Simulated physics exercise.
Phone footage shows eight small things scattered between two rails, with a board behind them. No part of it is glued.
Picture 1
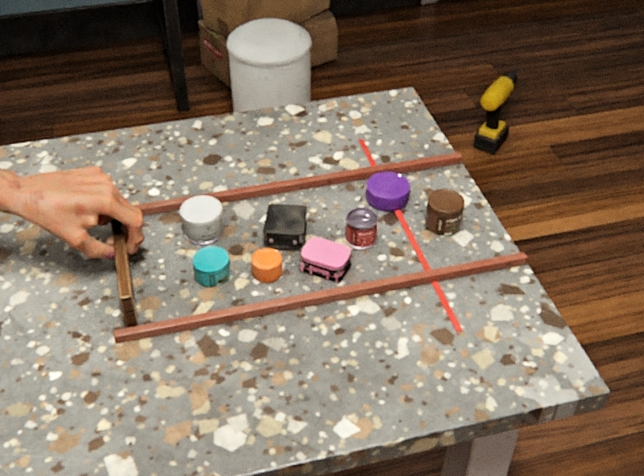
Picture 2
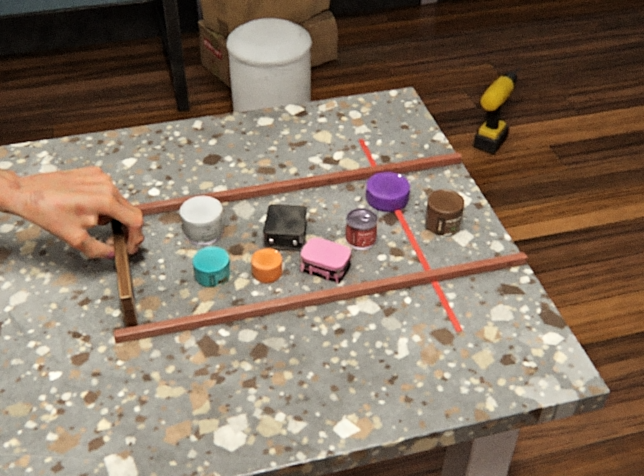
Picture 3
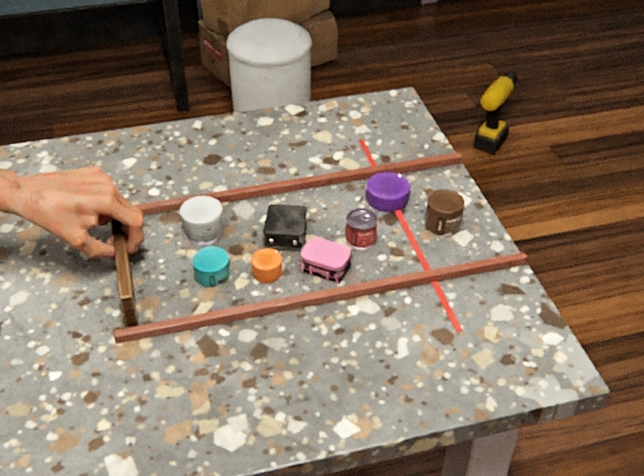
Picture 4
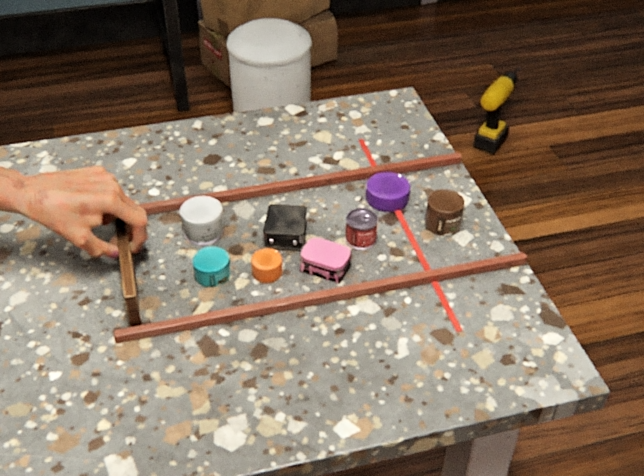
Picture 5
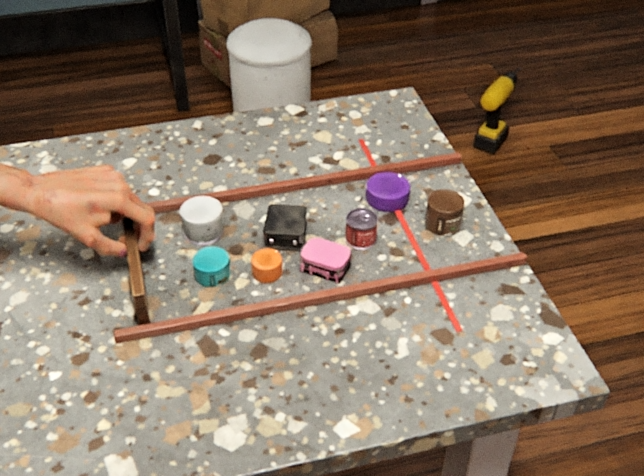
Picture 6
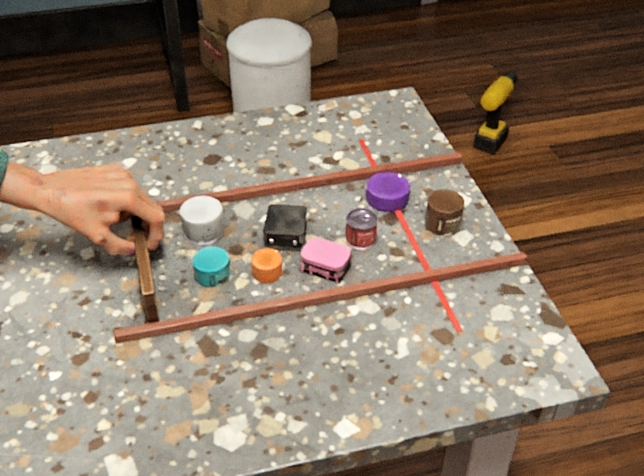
The clip opens on a speckled tabletop where eight small containers and lids sit scattered between two reddish rails, a hand gripping an upright board at the left. The board stays nearly still at first, then the hand slides it slightly right, while the objects remain in place.
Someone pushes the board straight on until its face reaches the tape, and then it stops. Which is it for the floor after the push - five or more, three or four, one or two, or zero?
For the floor it is zero.
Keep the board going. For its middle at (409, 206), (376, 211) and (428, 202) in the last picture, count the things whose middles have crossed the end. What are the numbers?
First 0, next 0, last 1.
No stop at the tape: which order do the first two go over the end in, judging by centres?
They are the brown tub, then the purple lid.
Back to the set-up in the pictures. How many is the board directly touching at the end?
It adds up to 3.
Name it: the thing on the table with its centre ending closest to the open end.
Answer: The brown tub.
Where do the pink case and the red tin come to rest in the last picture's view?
The pink case ends up near (475, 249), and the red tin near (462, 225).
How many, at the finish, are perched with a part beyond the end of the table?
Expected count: 0.
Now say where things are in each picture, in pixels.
Brown tub (444, 212); purple lid (388, 192); red tin (362, 229); board (122, 255); tape (404, 223), in the first picture.
Purple lid (388, 192); board (122, 255), in the second picture.
Red tin (362, 229); white pot (203, 221), in the third picture.
Brown tub (444, 213); orange lid (267, 266), in the fourth picture.
Purple lid (388, 192); turquoise tub (212, 267), in the fifth picture.
Brown tub (444, 213); purple lid (388, 192); red tin (362, 229); board (142, 252); tape (404, 223), in the sixth picture.
Early on, none off yet; brown tub at rest near (444, 213); purple lid at rest near (388, 192); red tin at rest near (362, 229).
Finally, the number that fall off is zero.
